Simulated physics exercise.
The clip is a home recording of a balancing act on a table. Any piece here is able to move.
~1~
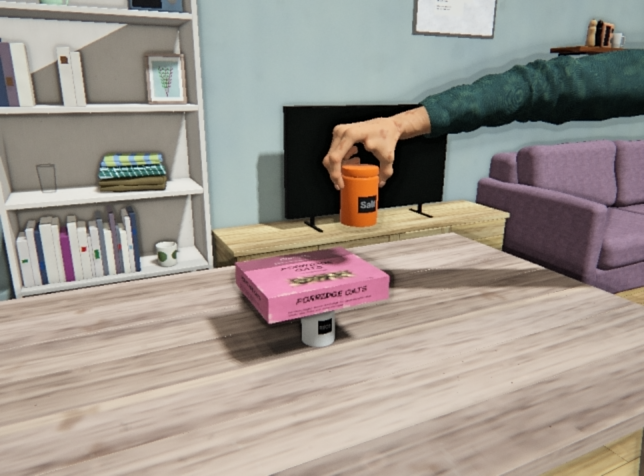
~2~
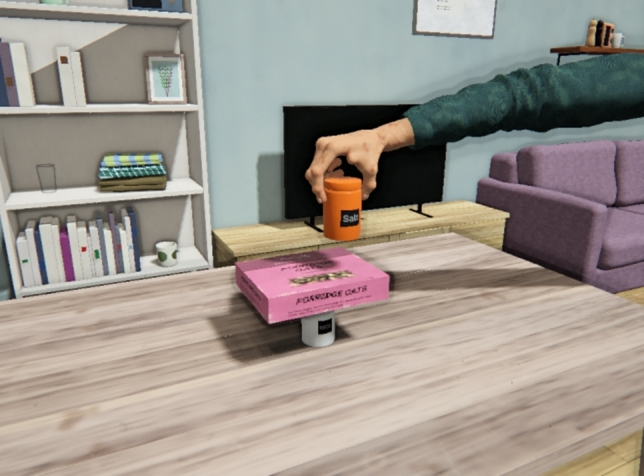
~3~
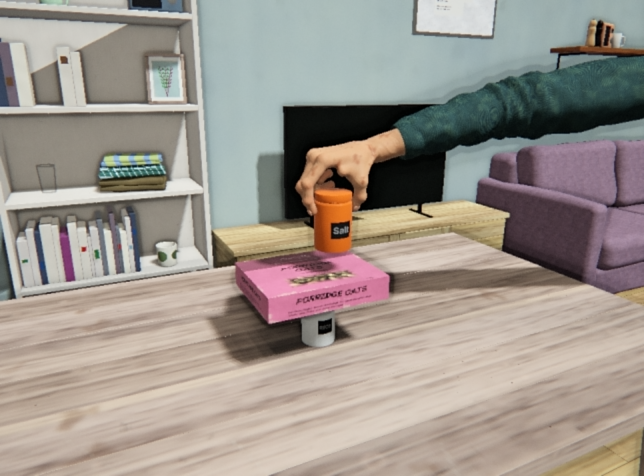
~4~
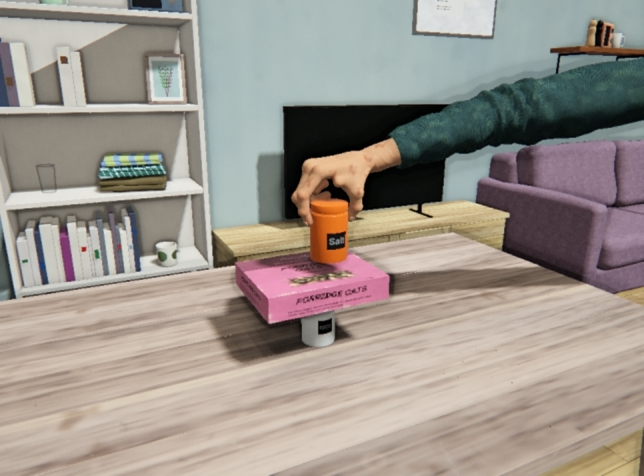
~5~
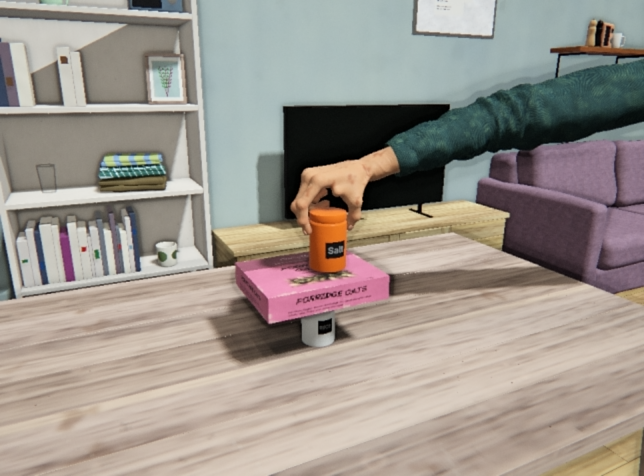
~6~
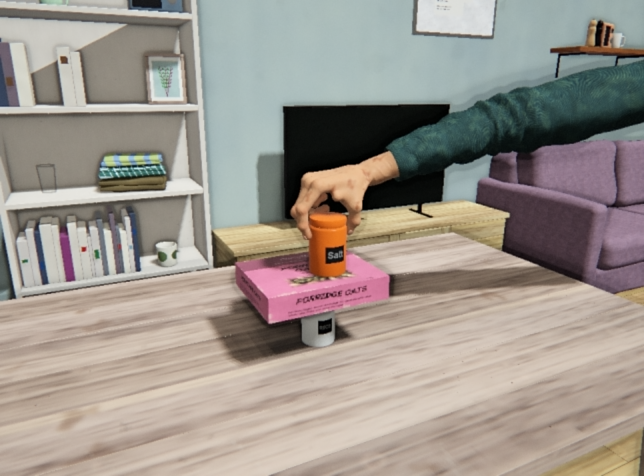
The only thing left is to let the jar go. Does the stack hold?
Honestly, the whole thing stays intact in the end.
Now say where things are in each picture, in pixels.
On its way; orange jar (359, 195), in the first picture.
On its way; orange jar (342, 208), in the second picture.
On its way; orange jar (333, 220), in the third picture.
On its way; orange jar (329, 230), in the fourth picture.
On its way; orange jar (328, 239), in the fifth picture.
In place under the hand; orange jar (328, 244), in the sixth picture.
Then, 0.40 s after the last picture, nothing has stirred.
Then, 1.00 s after the last picture, orange jar resting near (328, 244).
At rest, all 3 in place. Seen from the same camera at the end, orange jar near (328, 244). The stack keeps its balance.
